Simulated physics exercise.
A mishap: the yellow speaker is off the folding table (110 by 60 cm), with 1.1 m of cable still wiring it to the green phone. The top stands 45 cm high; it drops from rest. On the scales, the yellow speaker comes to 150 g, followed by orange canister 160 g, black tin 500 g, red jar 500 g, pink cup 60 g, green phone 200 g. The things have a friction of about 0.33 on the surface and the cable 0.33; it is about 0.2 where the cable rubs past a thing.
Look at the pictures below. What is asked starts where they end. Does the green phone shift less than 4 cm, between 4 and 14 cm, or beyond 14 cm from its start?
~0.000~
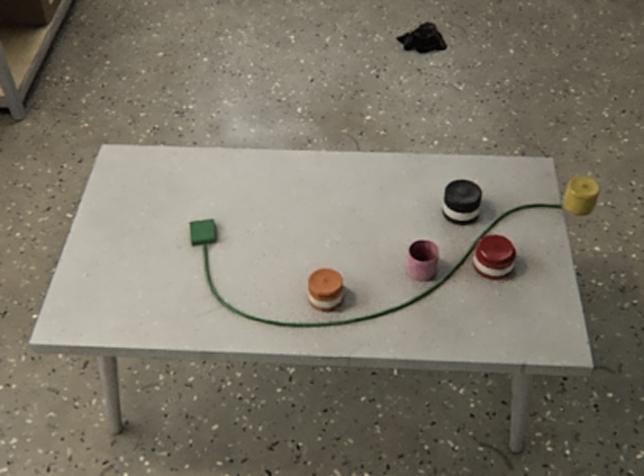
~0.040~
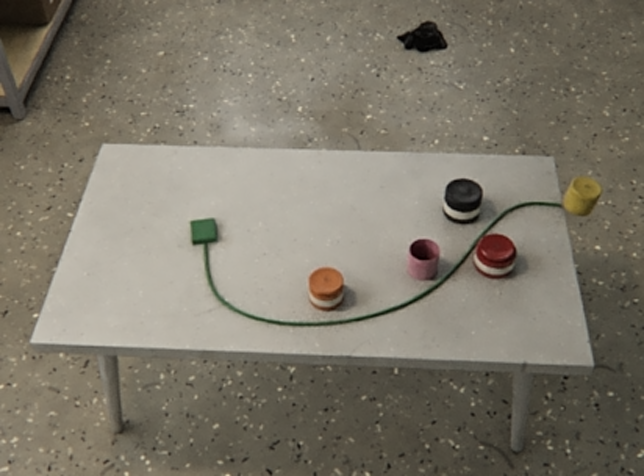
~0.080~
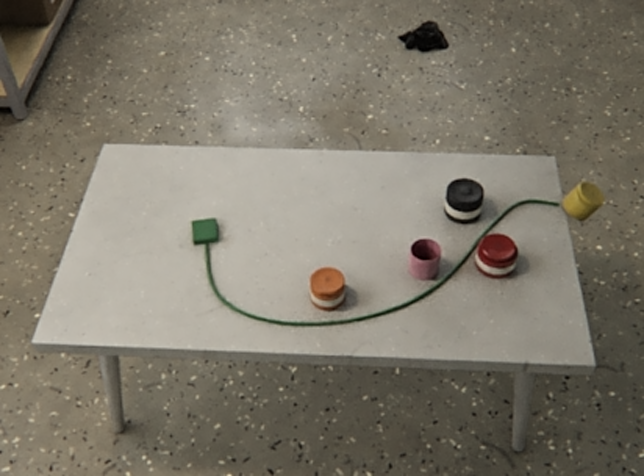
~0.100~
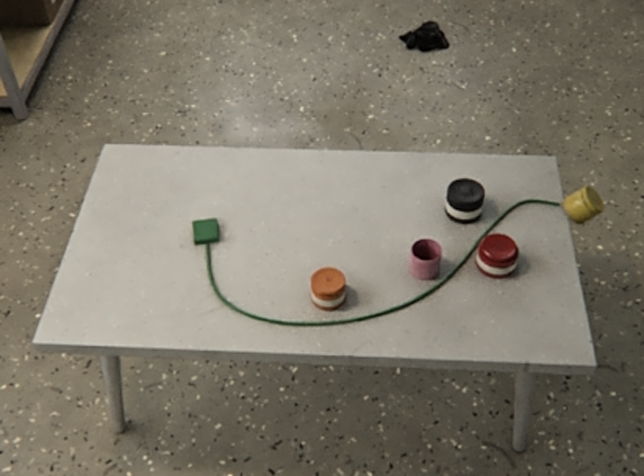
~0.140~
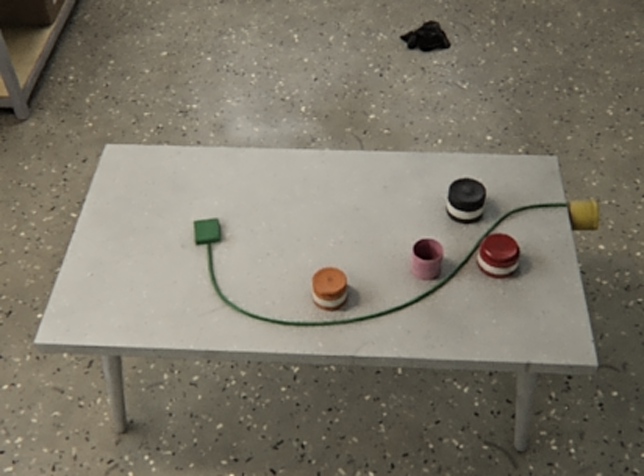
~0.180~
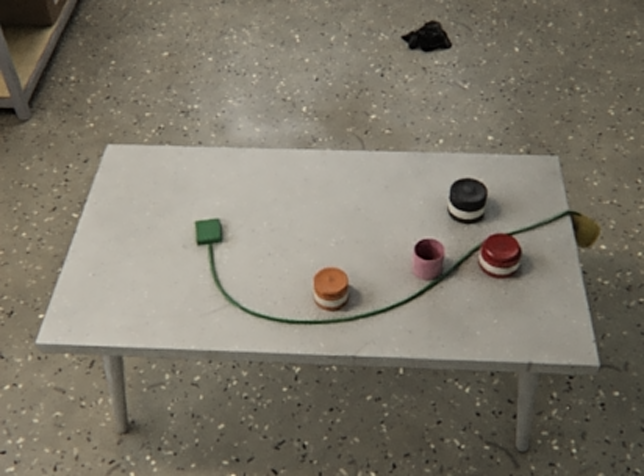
I expect it will go a fair distance.
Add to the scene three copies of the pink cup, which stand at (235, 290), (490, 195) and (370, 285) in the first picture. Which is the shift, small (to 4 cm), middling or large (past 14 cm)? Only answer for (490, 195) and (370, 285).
First: A slight shift; second: A slight shift.
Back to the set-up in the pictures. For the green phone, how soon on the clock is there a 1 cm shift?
Green phone: 0.30 s.
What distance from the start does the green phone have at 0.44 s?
Green phone 4 cm.
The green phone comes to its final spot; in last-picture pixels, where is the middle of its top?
Somewhere around (242, 241) is where it ends up.
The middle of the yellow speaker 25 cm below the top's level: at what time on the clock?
That comes at 0.40 seconds.
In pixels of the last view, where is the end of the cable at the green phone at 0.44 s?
It sits close to (238, 244) in the last view.
By 0.4 s, the cable's tail end at (238, 244); green phone 4 cm off its start, yellow speaker over the edge, orange canister 6 cm off its start.
By 0.7 s, the cable's tail end at (249, 249); green phone 7 cm off its start, yellow speaker over the edge, orange canister 11 cm off its start.
By 0.9 s, the cable's tail end at (257, 250); green phone 9 cm off its start at (242, 241), yellow speaker over the edge, orange canister 11 cm off its start at (345, 240).
By 1.2 s, the cable's tail end at (257, 250); green phone 9 cm off its start, yellow speaker over the edge, orange canister 11 cm off its start.
By 2.4 s, the cable's tail end at (257, 250); green phone 9 cm off its start at (242, 241), yellow speaker over the edge, orange canister 11 cm off its start at (345, 240), pink cup 5 cm off its start at (422, 231).
